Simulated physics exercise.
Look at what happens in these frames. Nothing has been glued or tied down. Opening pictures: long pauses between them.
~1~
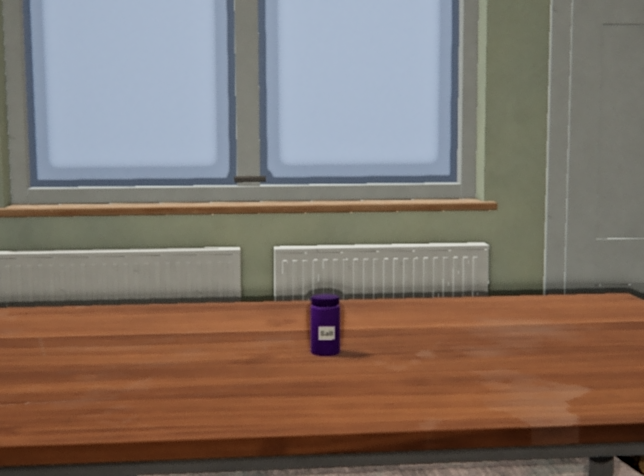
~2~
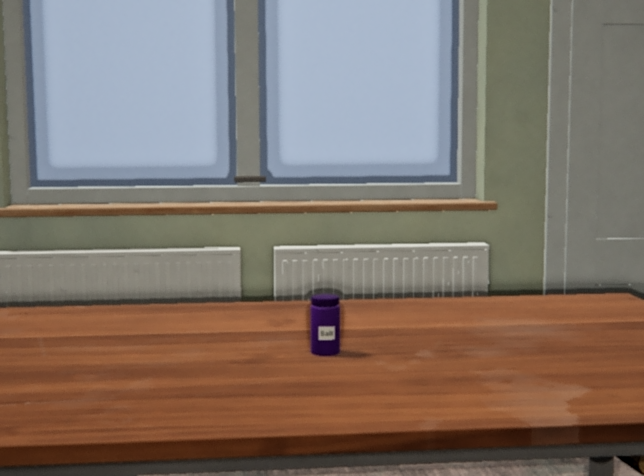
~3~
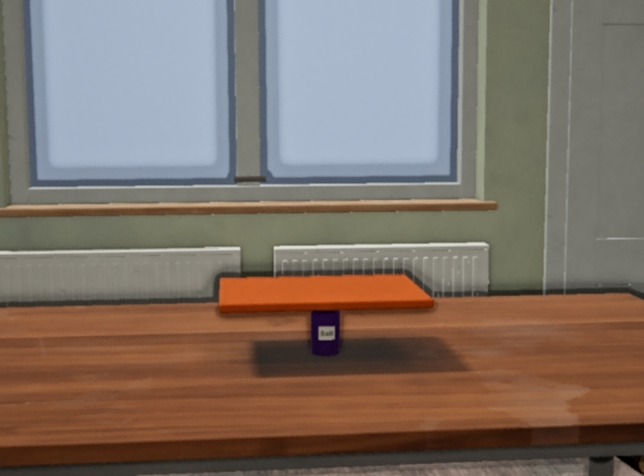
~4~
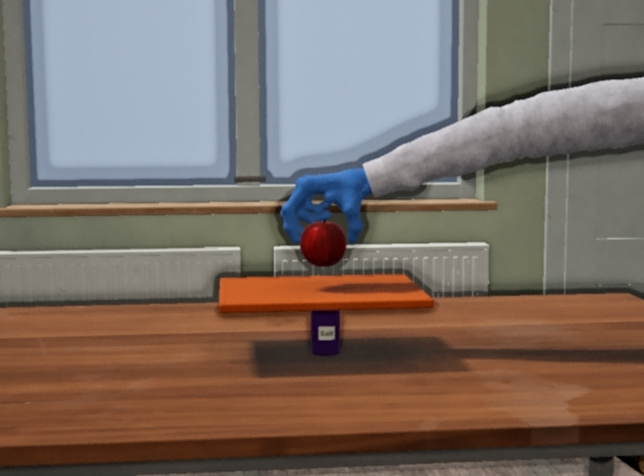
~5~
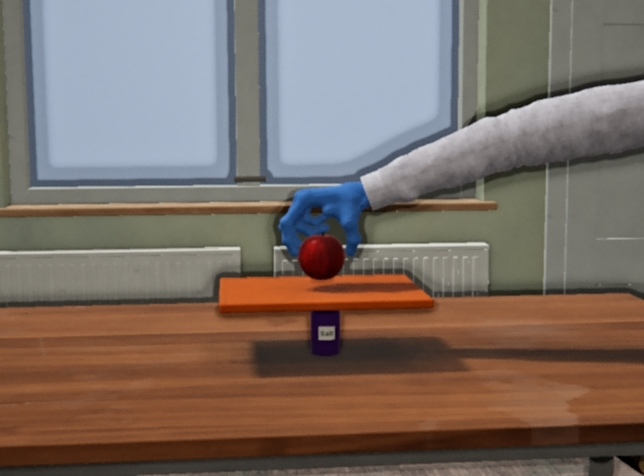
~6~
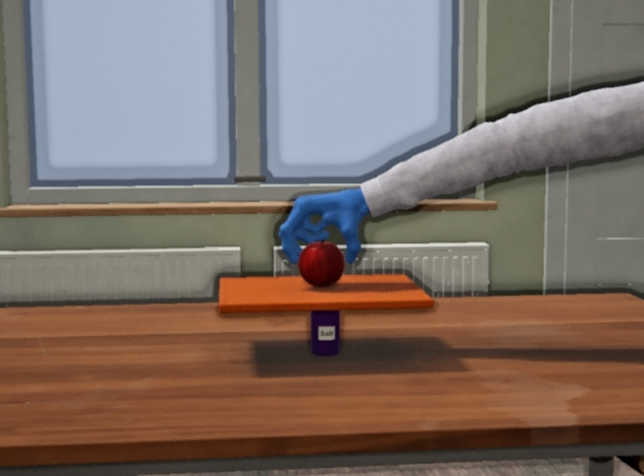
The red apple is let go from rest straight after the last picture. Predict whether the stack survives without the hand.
Most likely nothing will tip.
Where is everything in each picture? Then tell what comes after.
The last thing is not in view yet, in the first picture.
The last thing is not in view yet, in the second picture.
The last thing is not in view yet; orange lid (320, 292), in the third picture.
Still above its spot; red apple (324, 243); orange lid (320, 292), in the fourth picture.
Still above its spot; red apple (322, 257); orange lid (320, 292), in the fifth picture.
In place under the hand; red apple (322, 264); orange lid (320, 292), in the sixth picture.
Then, 0.30 s past the last view, nothing moves.
Then, 0.70 s past the last view, red apple resting near (322, 264).
Finally, all 3 still in place. Final places as the last picture's camera would see them, red apple near (322, 264). The stack holds.
